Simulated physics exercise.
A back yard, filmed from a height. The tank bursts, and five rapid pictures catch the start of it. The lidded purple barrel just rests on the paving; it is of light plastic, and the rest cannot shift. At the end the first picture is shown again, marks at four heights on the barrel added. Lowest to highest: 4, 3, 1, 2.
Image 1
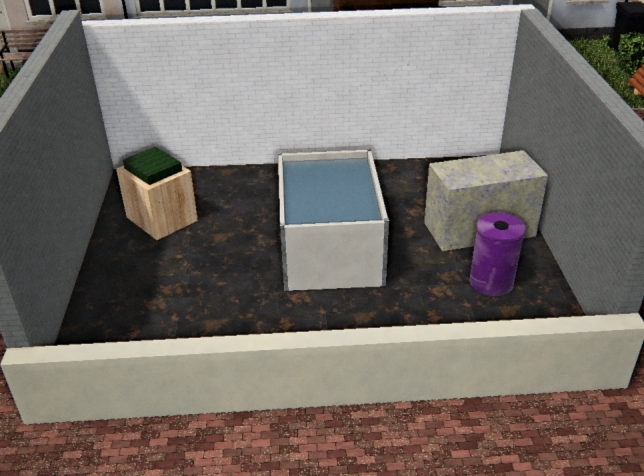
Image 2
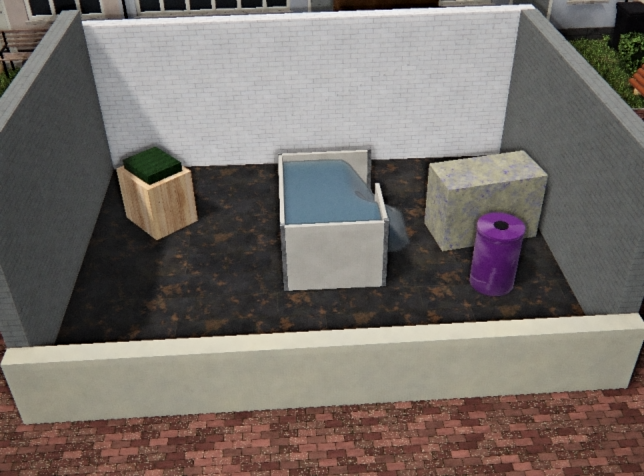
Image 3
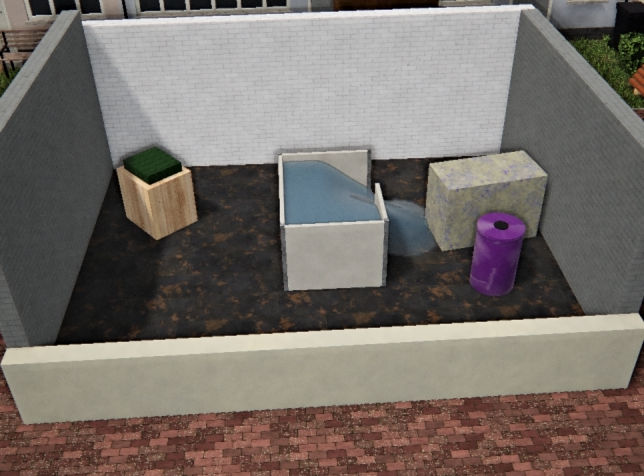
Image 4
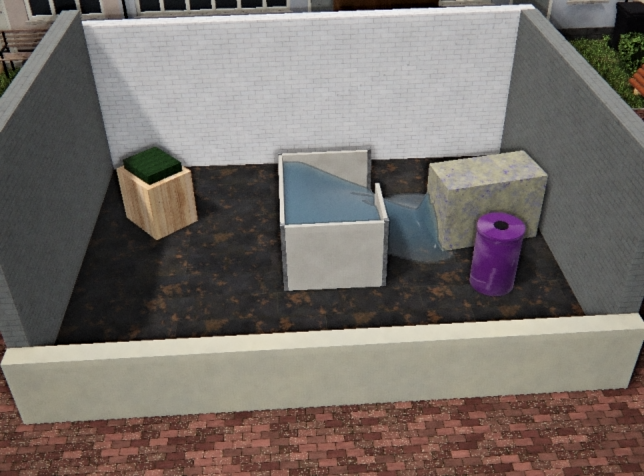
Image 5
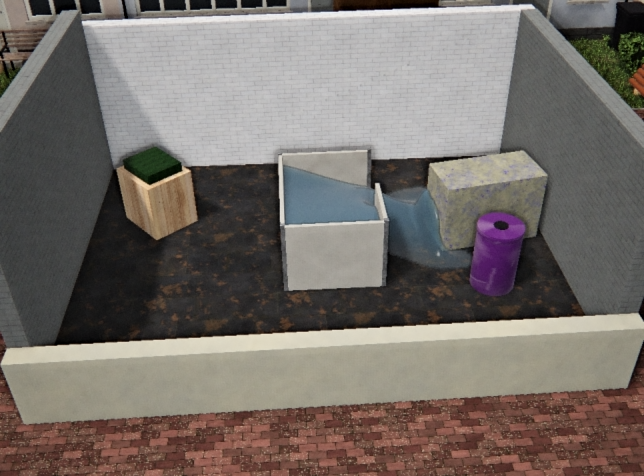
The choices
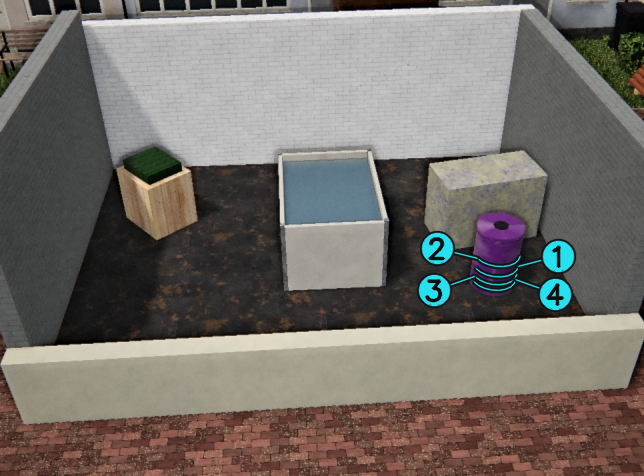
Water pours out through an opening in the right side of a pale, open-topped tank in a walled back yard, seen from above by a still camera. A wooden box with a dark green top stands on the left, with a speckled stone-like block and a purple barrel on the right. The water spreads rightward across the dark ground towards the block and barrel, while the level in the tank slopes down.
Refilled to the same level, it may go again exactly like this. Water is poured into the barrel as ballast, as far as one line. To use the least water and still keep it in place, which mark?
4 will do.
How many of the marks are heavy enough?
All four.
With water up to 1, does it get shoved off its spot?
No, not at all.
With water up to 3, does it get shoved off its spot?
No, not at all.
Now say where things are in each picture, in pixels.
In the first frame, lid of the purple barrel at (500, 226); tank full, its middle at (329, 191).
In the second frame, water covers 2 % of the ground, mostly out of sight from here.
In the third frame, 4 % of the ground under water, its edge towards the barrel at (425, 242).
In the fourth frame, 5 % of the ground under water, its edge towards the barrel at (419, 256).
In the fifth frame, lid of the purple barrel at (500, 226); 7 % of the ground under water, its edge towards the barrel at (451, 263).
In cyan, 1 at (501, 276); 2 at (502, 266); 3 at (499, 284); 4 at (498, 290); from the bottom up 4, 3, 1, 2.
If 1 is chosen, it does not move.
If 2 is chosen, it does not move.
If 3 is chosen, it does not move.
If 4 is chosen, it does not move.
